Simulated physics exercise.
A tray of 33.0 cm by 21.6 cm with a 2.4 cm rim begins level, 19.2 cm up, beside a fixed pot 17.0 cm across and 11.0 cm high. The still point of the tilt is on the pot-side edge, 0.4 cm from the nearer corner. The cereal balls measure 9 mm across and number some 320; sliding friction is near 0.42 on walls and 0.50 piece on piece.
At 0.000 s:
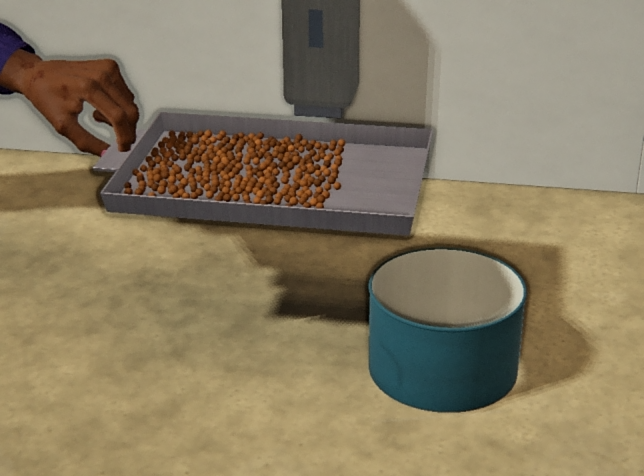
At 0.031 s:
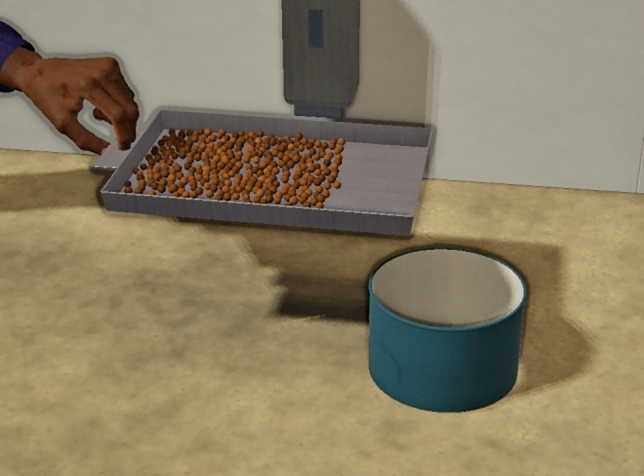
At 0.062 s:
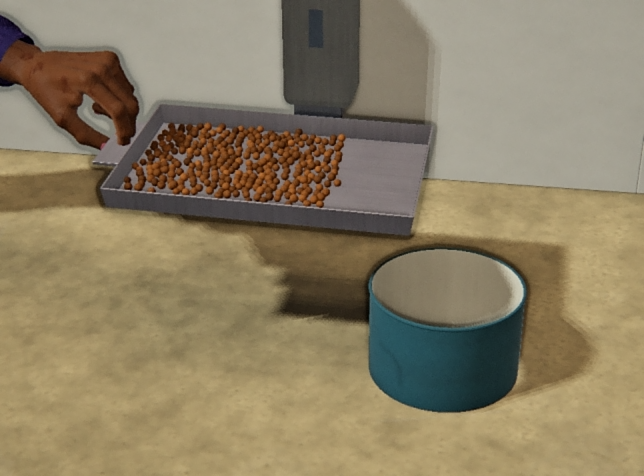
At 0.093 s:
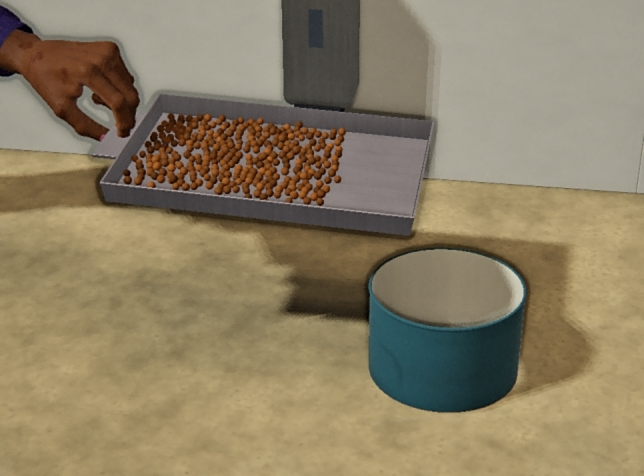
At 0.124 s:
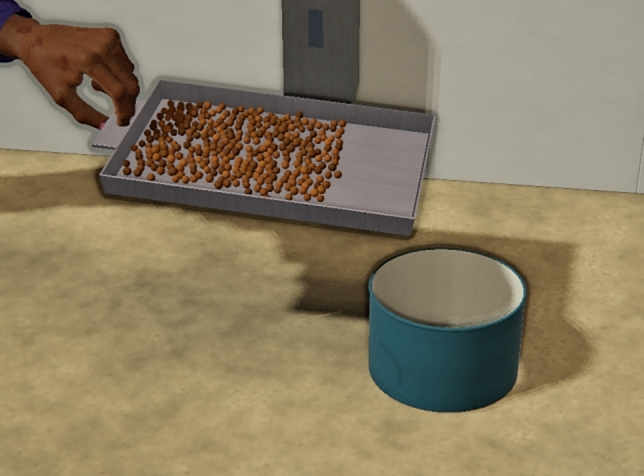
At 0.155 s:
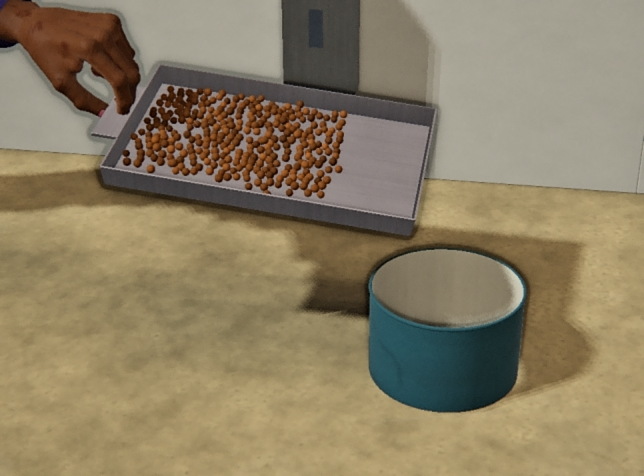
A shallow grey tray, its left and middle parts covered with small orange-brown balls and its right end bare, sits near a pale wall above a mottled tan surface, seen from slightly above. A dark-skinned hand in a purple sleeve pinches a tab at its left, with a grey upright piece behind and a teal pot at lower right. The tray starts level, then its left side rises slightly with the hand while the balls keep their places on it and the pot and view stay still.
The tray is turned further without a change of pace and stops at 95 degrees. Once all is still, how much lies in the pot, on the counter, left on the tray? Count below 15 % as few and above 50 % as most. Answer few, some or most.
In the pot: Some; on the counter: Most; left on the tray: Few.
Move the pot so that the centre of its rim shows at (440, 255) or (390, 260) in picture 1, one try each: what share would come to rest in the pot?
About 0 and 0 per cent.
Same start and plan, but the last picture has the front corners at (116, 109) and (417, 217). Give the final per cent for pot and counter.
Pot 35, counter 65.
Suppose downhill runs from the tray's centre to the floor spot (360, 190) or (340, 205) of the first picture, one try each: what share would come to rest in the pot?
Some 70 and 60 per cent.
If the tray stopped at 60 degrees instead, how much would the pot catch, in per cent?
In that case some 10 per cent.
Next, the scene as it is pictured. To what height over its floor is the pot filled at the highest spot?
Roughly 1.5 cm.
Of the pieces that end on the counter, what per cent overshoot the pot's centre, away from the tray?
Some 80 per cent.
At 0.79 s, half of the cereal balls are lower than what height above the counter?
Some 24 cm.
After 0.54 s, tilt 51 degrees; the tray holds 100 %, the pot 0 %.
Then, at 0.79 s, tilt 78 degrees; the tray holds 80 %, the pot 0 %.
After 1.16 s, tilt 95 degrees; the tray holds 10 %, the pot 20 %.
By 2.0 s all is still; pot 25 %, counter 70 %, tray 0 %.
